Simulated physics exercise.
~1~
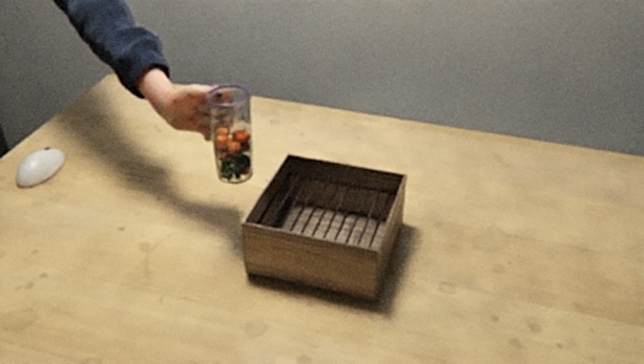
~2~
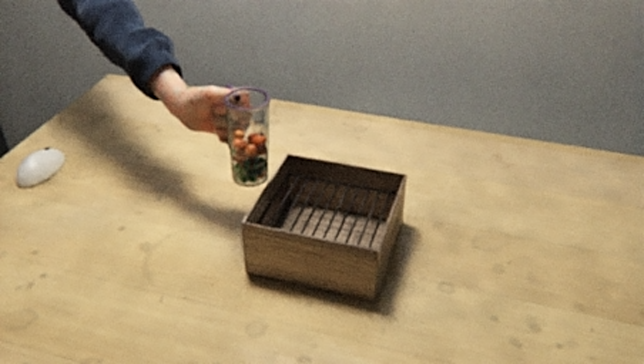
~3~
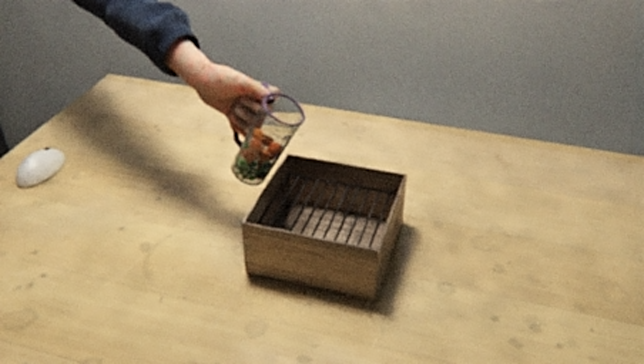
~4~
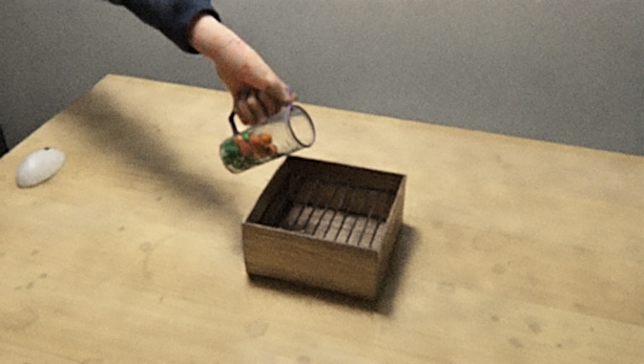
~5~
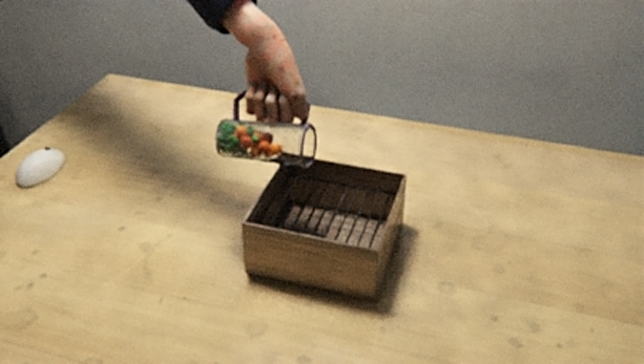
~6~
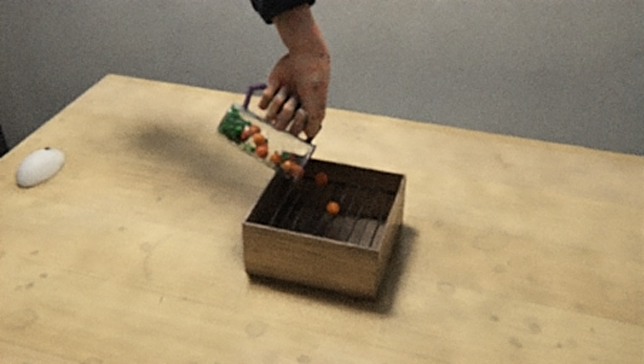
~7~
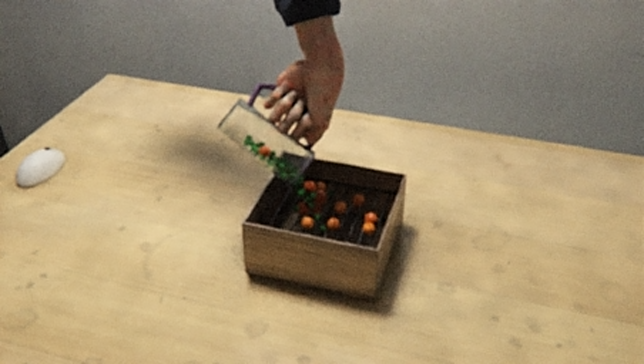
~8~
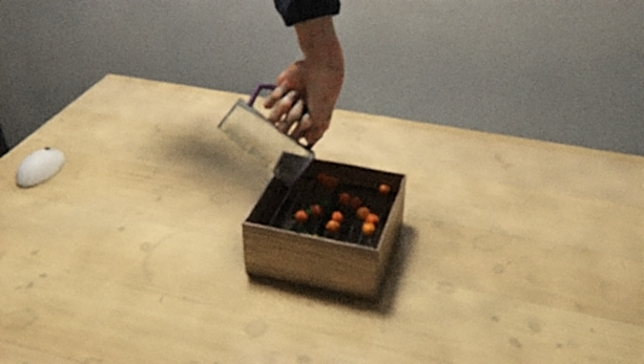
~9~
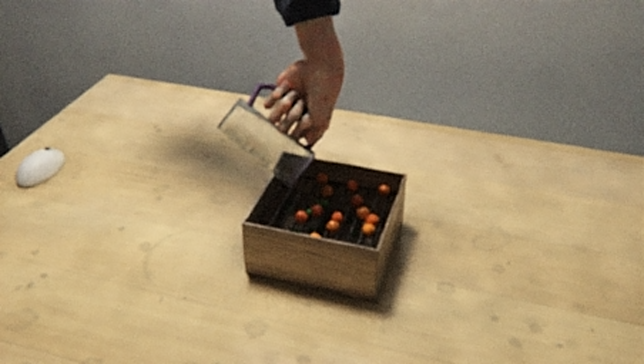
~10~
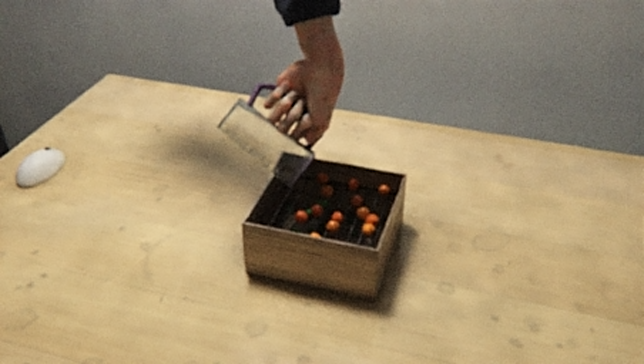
In this clip, a hand carries a clear cup of orange and green pieces to a wooden box with wires across it and tips the cup over, pouring them in. The orange pieces end up resting on the wires, while nearly all the green ones drop below.
